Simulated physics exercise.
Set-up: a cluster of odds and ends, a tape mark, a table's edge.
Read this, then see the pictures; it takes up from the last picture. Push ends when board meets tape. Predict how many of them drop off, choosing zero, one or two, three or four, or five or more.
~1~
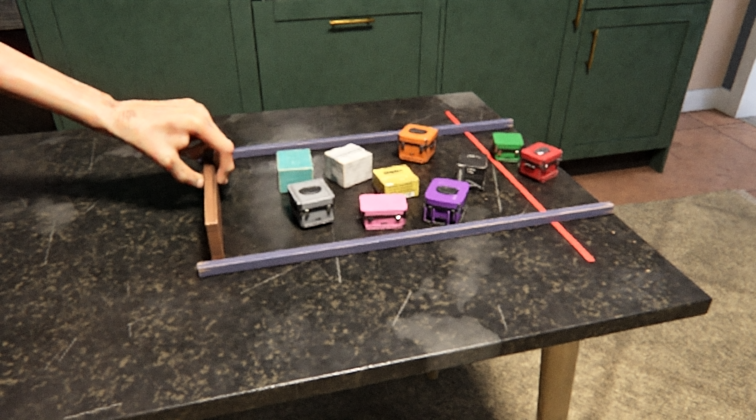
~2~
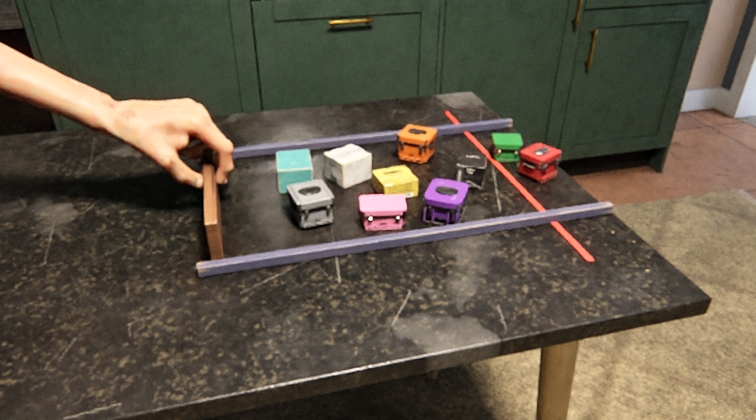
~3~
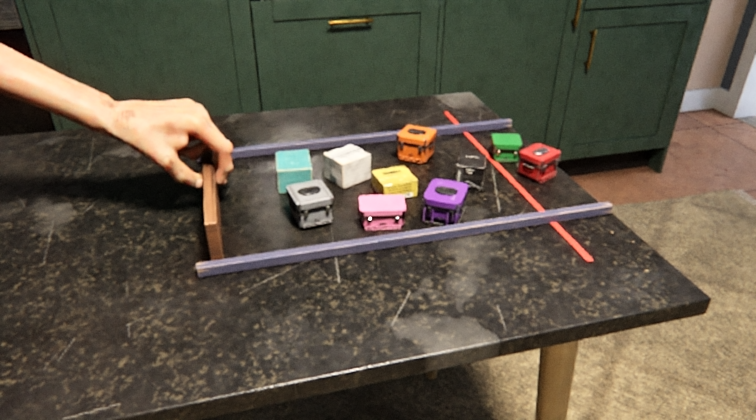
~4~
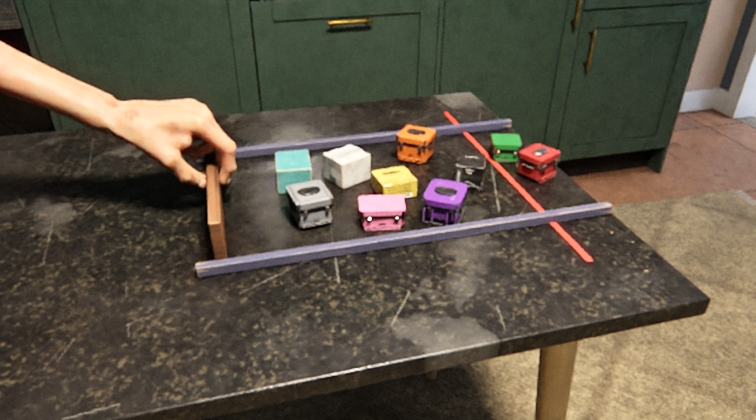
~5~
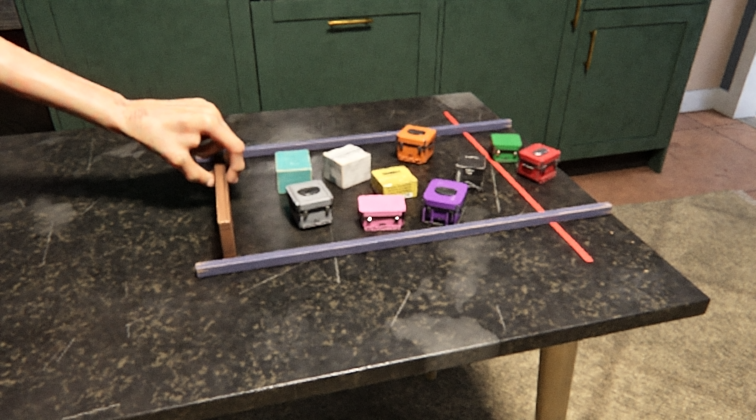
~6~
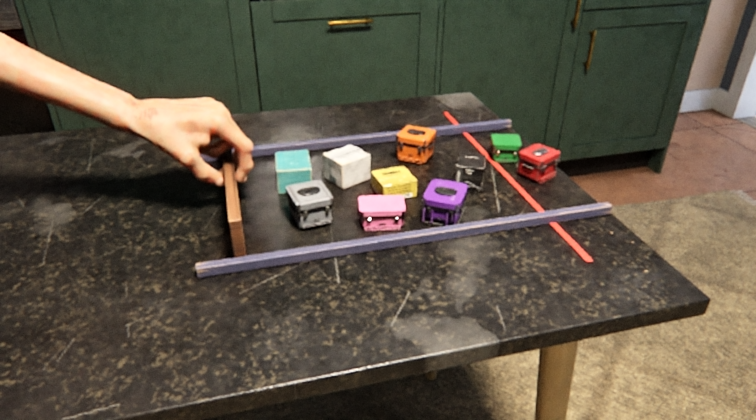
Three or four drop off.
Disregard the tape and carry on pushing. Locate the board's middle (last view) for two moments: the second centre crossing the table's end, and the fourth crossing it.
For the first, roughly (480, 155); for the next, roughly (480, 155).
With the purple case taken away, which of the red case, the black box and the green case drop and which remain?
In that case the red case goes off the edge, the black box goes off the edge, the green case goes off the edge.
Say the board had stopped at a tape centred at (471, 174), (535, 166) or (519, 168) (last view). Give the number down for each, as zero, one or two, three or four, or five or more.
One or two; five or more; at least five.
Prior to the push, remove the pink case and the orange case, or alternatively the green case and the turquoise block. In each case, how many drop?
That gives 3 in the first case, then 2 in the second.
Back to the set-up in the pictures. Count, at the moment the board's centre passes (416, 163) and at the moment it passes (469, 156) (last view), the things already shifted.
Tally at point one: 8; at point two: 10.
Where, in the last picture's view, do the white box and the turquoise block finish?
Reading them off: First (541, 148); then (504, 146).
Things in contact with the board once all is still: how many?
Number in contact with it: 3.
Early on, none off yet; red case at rest near (538, 163); green case at rest near (505, 149); black box at rest near (471, 171).
A while later, none off yet; red case at rest near (538, 163); green case at rest near (505, 149); black box travelled a little near (483, 170).
Further along, none off yet; red case leaning a little near (575, 160); green case travelled about its own width near (526, 145); black box travelled well along near (545, 161).
Finally, the number that fall off is three or four; lost, purple case, black box, green case and red case.
